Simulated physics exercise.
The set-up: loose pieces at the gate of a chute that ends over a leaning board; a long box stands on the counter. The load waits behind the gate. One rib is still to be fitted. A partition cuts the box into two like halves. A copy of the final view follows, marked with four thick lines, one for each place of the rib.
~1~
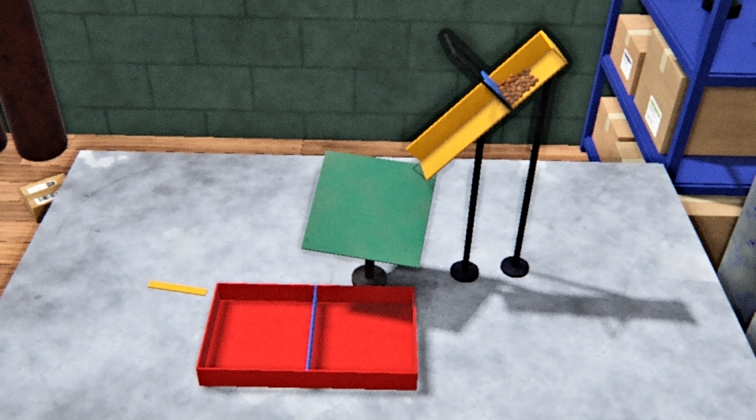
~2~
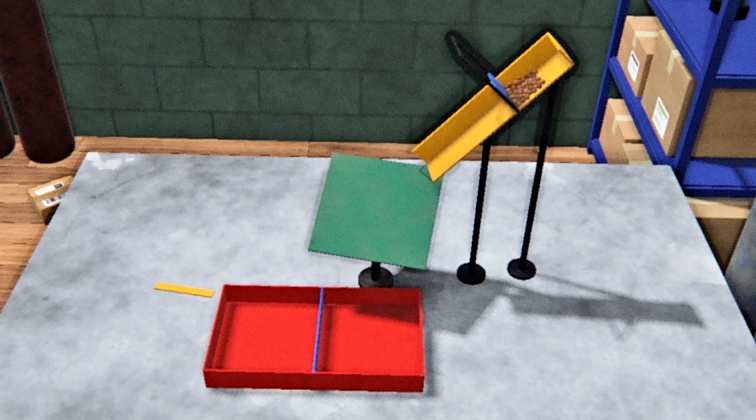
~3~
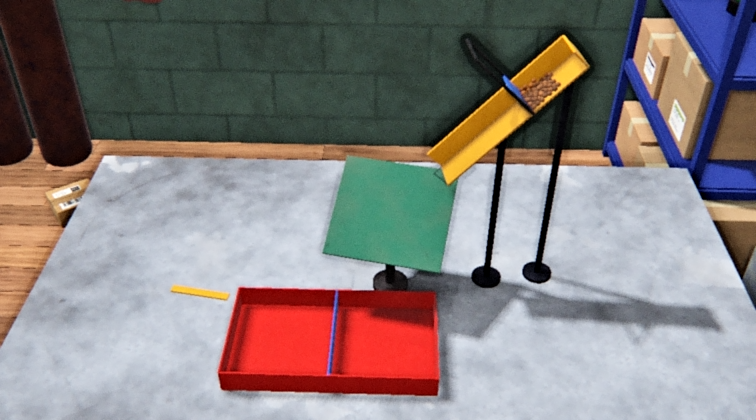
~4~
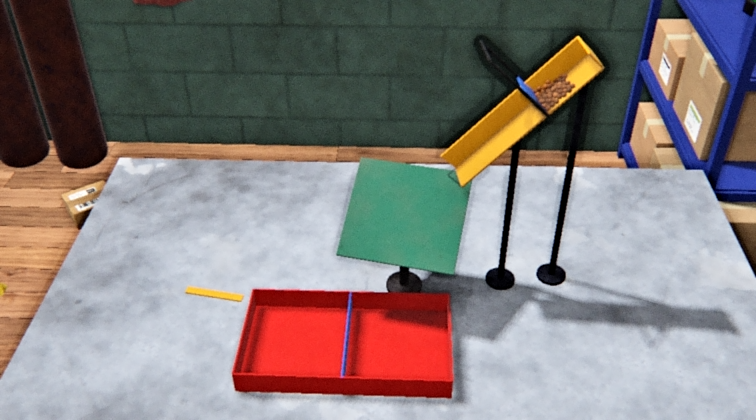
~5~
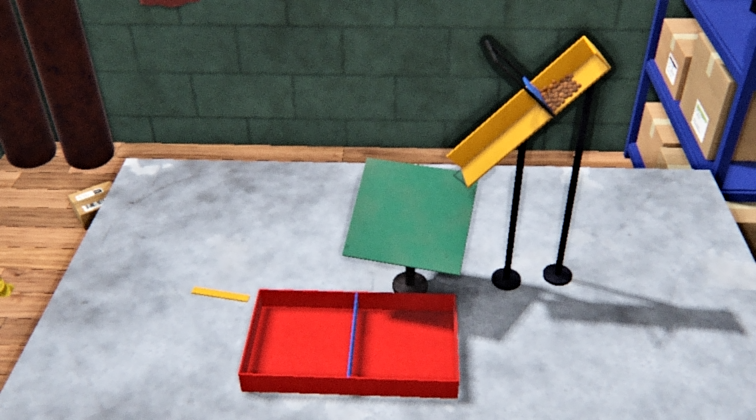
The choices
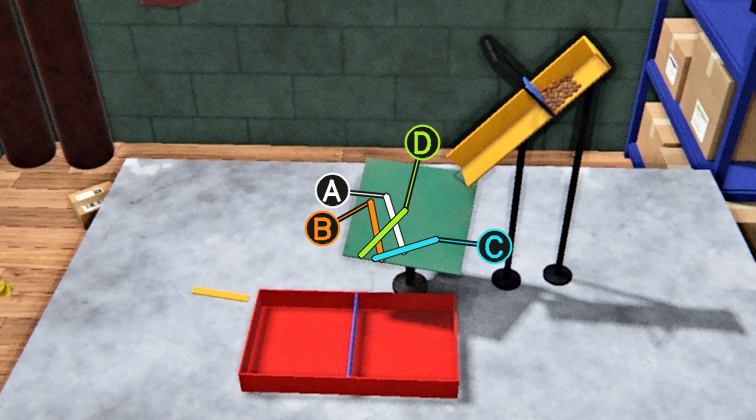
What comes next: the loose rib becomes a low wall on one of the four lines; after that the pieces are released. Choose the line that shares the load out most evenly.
Line D.
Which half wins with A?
Right.
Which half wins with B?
More lands on the right.
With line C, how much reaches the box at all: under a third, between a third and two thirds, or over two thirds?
It is over two thirds.
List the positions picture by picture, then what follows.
Load behind the gate (513, 86), cereal balls; lip of the chute (424, 171), sloping fairly steeply, in the first picture.
Middle of the board (377, 209), tilted fairly steeply; middle of its low edge (366, 260); of its high edge (388, 160), in the second picture.
Front corners of the box (218, 372) and (439, 378); front end of its middle wall (328, 375); gate still shut (510, 87), in the third picture.
Middle of the load (549, 92); lip (459, 177), in the fourth picture.
Middle of the load (555, 91); lip (465, 178), in the fifth picture.
On the marked copy, line A from (386, 196) to (403, 251); line B from (370, 201) to (381, 259); line C from (436, 239) to (374, 258); line D from (405, 210) to (361, 255).
If A is chosen, of what is caught, about a tenth in the left half, almost all in the right.
If B is chosen, of what is caught, about a tenth in the left half, the larger part in the right.
If C is chosen, of what is caught, almost all in the left half, just a few in the right.
If D is chosen, of what is caught, roughly two thirds in the left half, roughly a third in the right.
